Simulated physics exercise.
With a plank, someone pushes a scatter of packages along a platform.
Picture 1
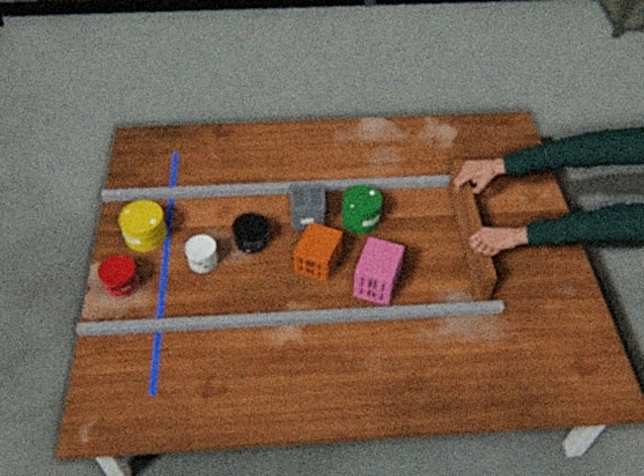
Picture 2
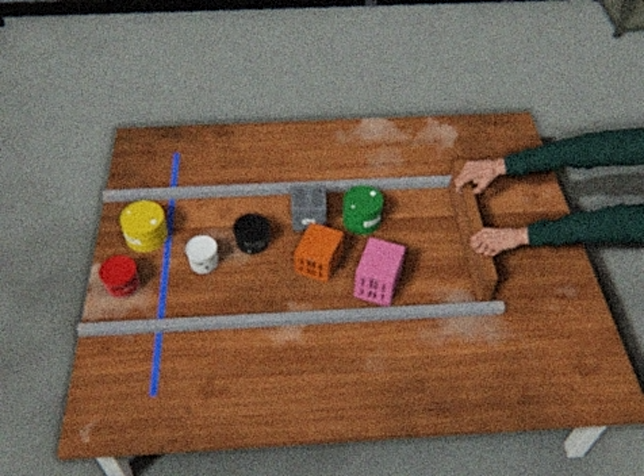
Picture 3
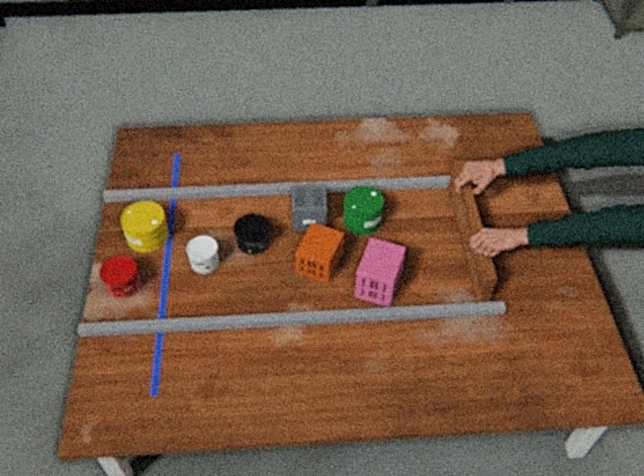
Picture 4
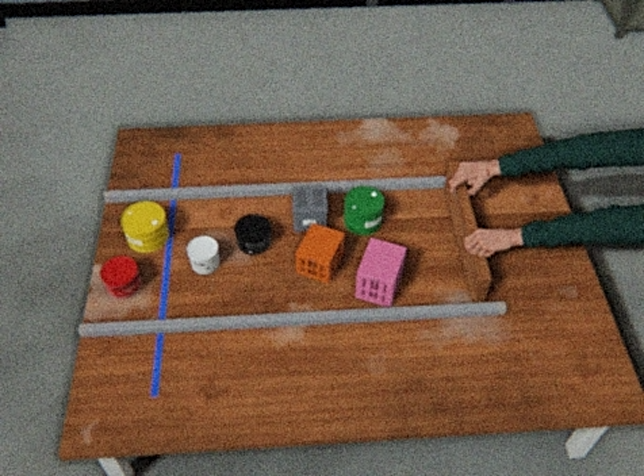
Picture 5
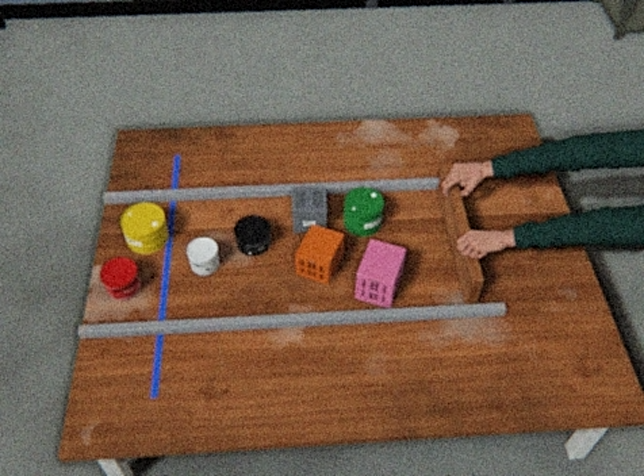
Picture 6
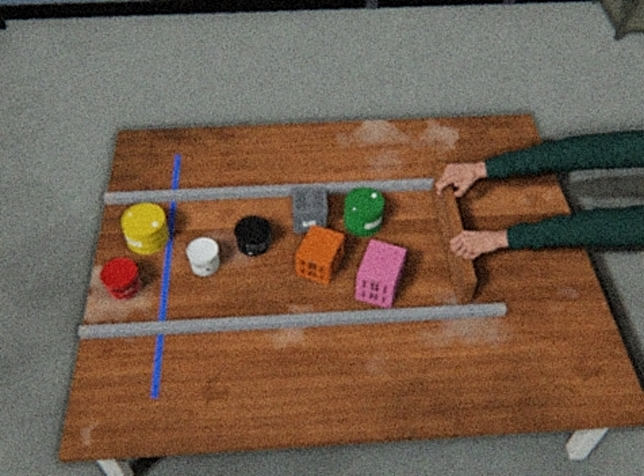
On a wooden table, two hands slide a plank slightly left toward scattered colourful containers.
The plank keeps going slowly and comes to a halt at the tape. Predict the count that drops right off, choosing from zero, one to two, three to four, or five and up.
The count is one to two.
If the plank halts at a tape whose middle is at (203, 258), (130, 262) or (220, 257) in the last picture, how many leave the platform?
0, 5, 0.
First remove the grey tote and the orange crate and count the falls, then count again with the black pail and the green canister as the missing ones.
The answer is 0 and then 0.
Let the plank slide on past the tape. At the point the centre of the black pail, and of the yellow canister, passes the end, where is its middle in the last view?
Roughly (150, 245); for the second one, roughly (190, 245).
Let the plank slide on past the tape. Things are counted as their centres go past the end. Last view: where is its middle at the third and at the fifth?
(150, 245), later (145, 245).
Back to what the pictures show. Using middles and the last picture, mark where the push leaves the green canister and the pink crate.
They come to rest around (149, 222) and (142, 293).
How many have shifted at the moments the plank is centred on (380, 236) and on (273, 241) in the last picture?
First 2 and then 5.
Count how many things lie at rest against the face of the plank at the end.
Contact count: 3.
Soon after, none off yet; red pail at rest near (121, 280); yellow canister at rest near (146, 229); white pail at rest near (204, 257).
Then, none off yet; red pail at rest near (121, 280); yellow canister moved a little near (128, 229); white pail moved about its own width near (158, 265).
By the end, the number that fall off is one or two; fallen, yellow canister and red pail.
